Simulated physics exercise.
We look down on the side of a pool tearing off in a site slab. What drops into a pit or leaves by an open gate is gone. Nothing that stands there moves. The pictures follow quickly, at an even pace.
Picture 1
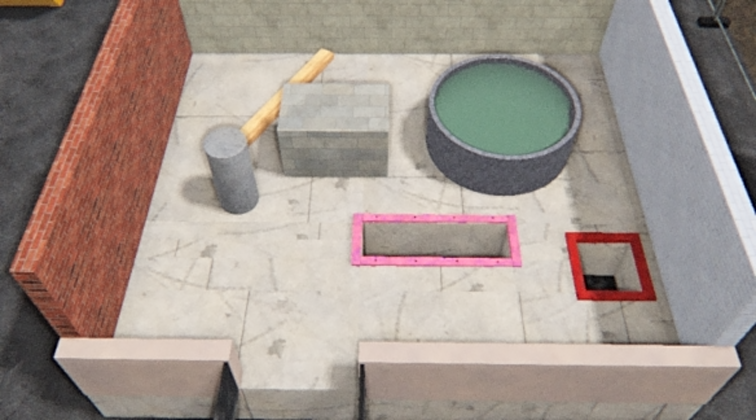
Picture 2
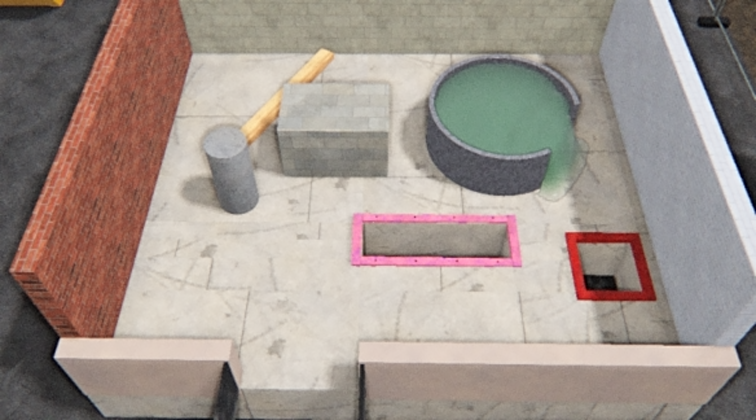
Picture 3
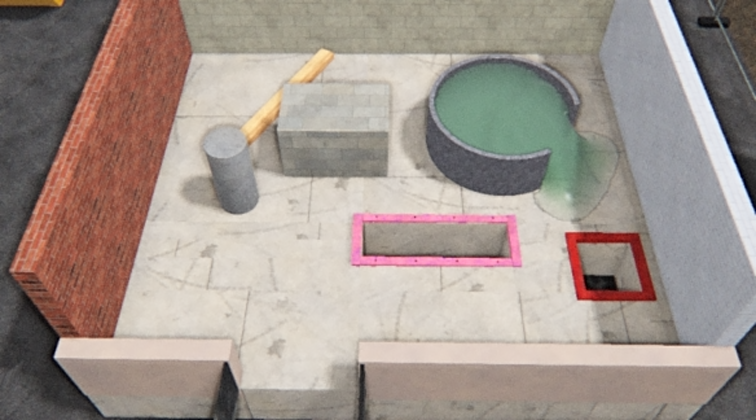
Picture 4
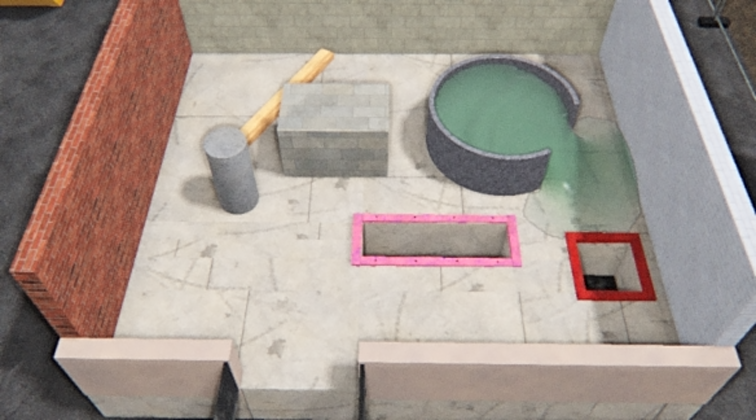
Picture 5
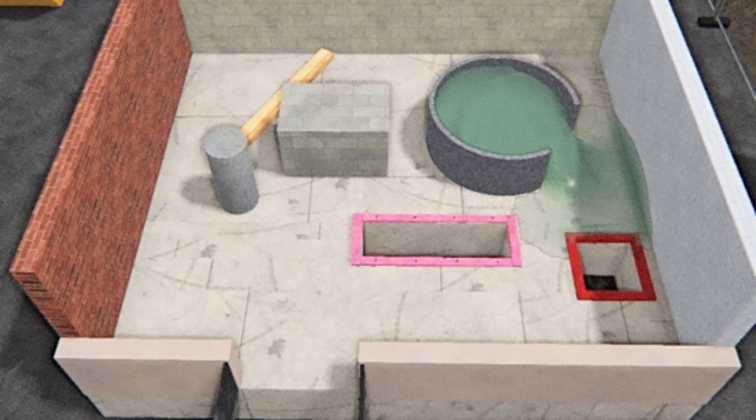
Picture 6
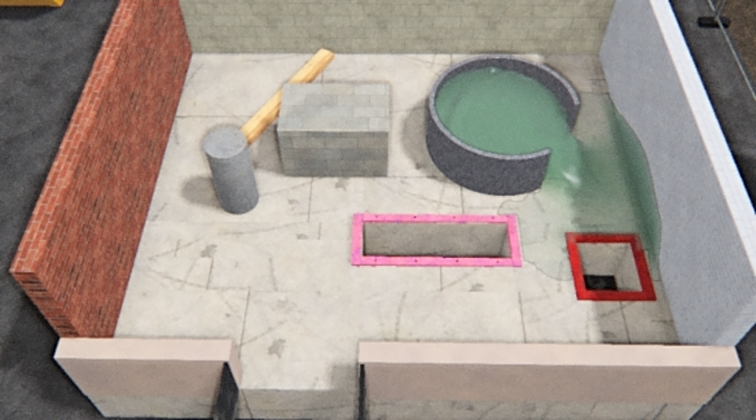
We see a round dark pool of green water in a walled concrete yard; a section of its right side opens, and water pours out, spreads to the pale right wall and runs forward beside the red-framed pit.
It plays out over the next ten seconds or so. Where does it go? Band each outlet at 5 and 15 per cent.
The gate takes less than 5 %; the pink pit takes less than 5 %; the red pit takes more than 15 %.
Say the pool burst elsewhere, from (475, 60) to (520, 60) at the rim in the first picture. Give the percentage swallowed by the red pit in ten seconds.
Parts in a hundred: Red 14.
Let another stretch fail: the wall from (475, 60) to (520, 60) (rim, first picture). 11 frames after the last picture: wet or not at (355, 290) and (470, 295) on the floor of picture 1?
As listed: Dry, clear.
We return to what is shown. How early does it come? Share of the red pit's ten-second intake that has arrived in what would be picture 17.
Close to 45 %.
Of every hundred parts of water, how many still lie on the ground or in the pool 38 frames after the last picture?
Some 60 per cent.
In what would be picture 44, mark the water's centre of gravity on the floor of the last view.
I would point to (481, 160).
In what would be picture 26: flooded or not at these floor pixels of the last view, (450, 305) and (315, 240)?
In turn: Under water, clear.
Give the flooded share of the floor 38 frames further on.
Close to 65 %.
A moment on, water covers 15 % of the floor; the gate 0 %, the pink pit 0 %, the red pit 8 %.
Next, water covers 20 % of the floor; the gate 0 %, the pink pit 0 %, the red pit 19 %.
Then, water covers 40 % of the floor; the gate 0 %, the pink pit 0 %, the red pit 29 %.
Later, water covers 65 % of the floor; the gate 0 %, the pink pit 2 %, the red pit 37 %.
In the end, water covers 80 % of the floor; the gate 1 %, the pink pit 3 %, the red pit 40 %.
